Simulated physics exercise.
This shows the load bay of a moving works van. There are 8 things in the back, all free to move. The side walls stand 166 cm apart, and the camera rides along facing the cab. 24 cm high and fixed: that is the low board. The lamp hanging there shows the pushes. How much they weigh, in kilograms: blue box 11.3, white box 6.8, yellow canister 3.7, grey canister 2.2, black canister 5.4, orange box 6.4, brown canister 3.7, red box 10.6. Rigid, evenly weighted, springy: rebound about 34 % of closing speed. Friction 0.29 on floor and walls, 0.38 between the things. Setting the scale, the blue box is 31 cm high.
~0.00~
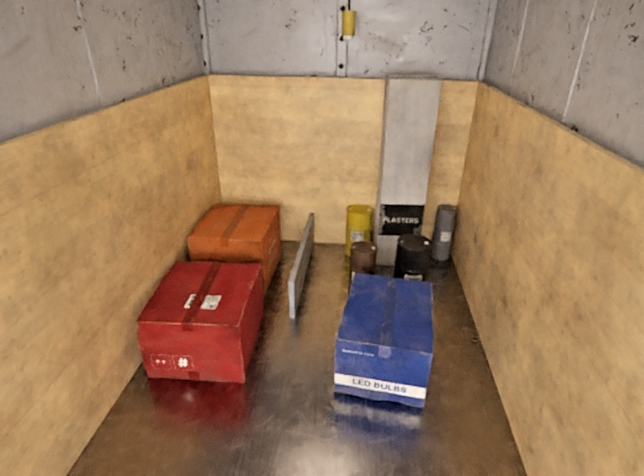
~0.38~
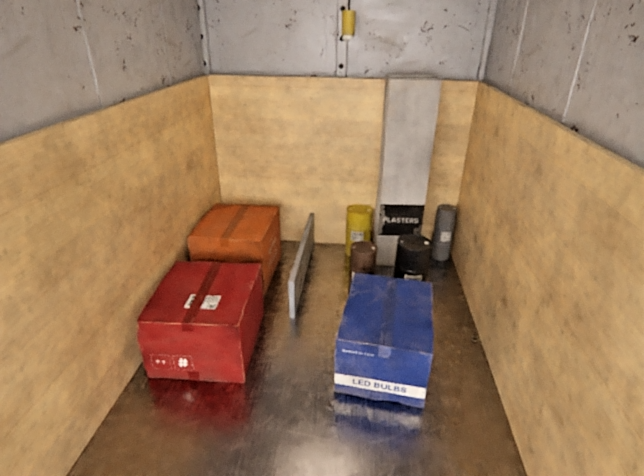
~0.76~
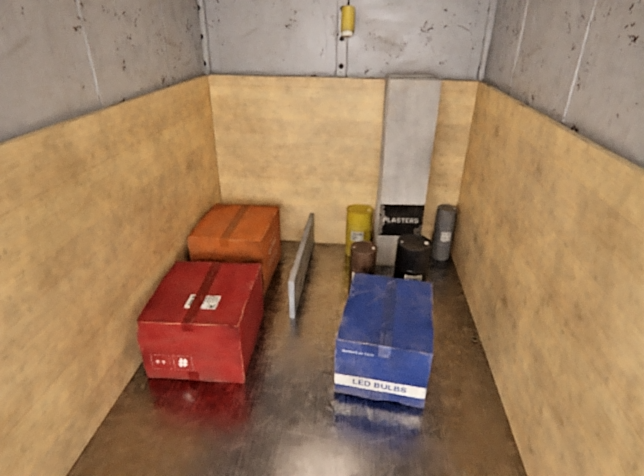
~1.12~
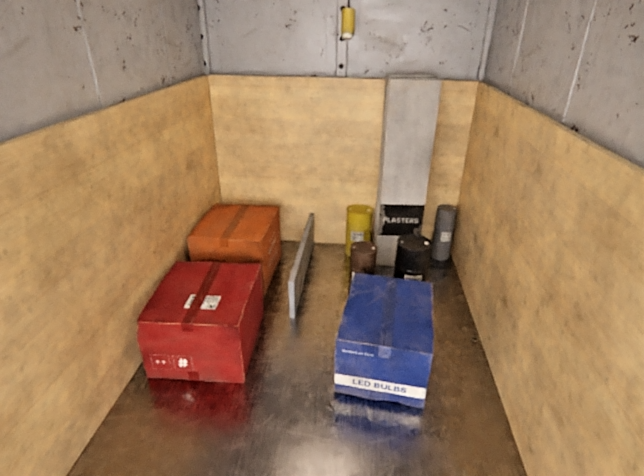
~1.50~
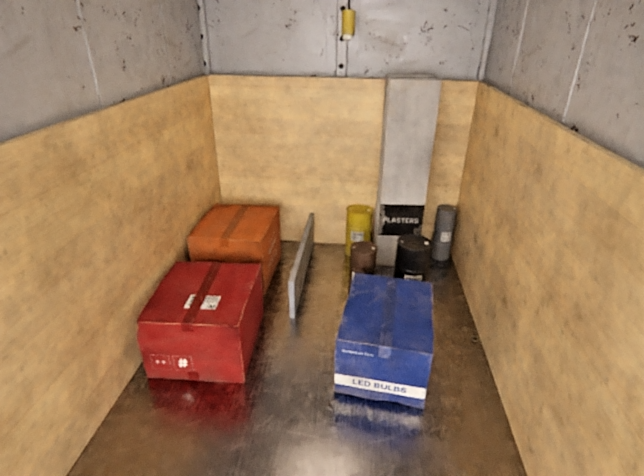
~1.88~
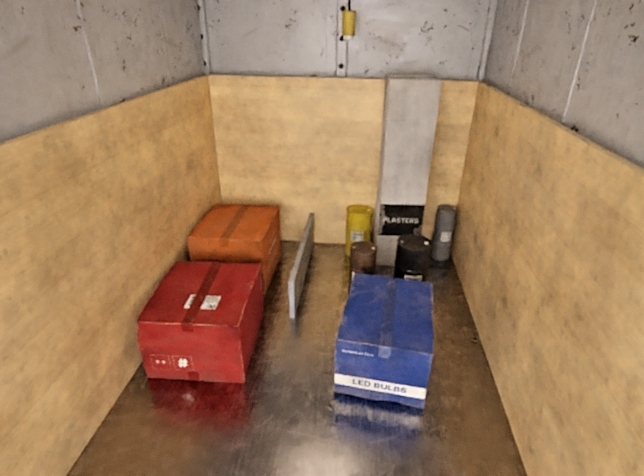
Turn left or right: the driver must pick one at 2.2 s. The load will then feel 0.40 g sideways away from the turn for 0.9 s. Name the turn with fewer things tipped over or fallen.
Swinging left is going to cost fewer items.
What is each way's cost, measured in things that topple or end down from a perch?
If it goes left, 0; if it goes right, 2.
Turning left. By 2.78 s, force 0.40 g right; white box tilted 8° near (419, 175); blue box 7 cm from its spot near (402, 336); brown canister 7 cm from its spot.
By 2.98 s, force 0.19 g right; white box tilted 8° near (429, 174); blue box 17 cm from its spot near (422, 337); brown canister 17 cm from its spot.
By 4.08 s, smooth; blue box 23 cm from its spot near (435, 338); white box 11 cm from its spot near (419, 175); brown canister 23 cm from its spot.
When it is over (6.5 s), not toppled but over 15 cm from the start, blue box, black canister, orange box, brown canister and red box; the other 3 within 15 cm of the start. End places, in pixels of the last picture, blue box near (435, 338), white box near (415, 176).
Turning right instead, white box and grey canister tipped over or down from a perch, 2 of 8 in all.
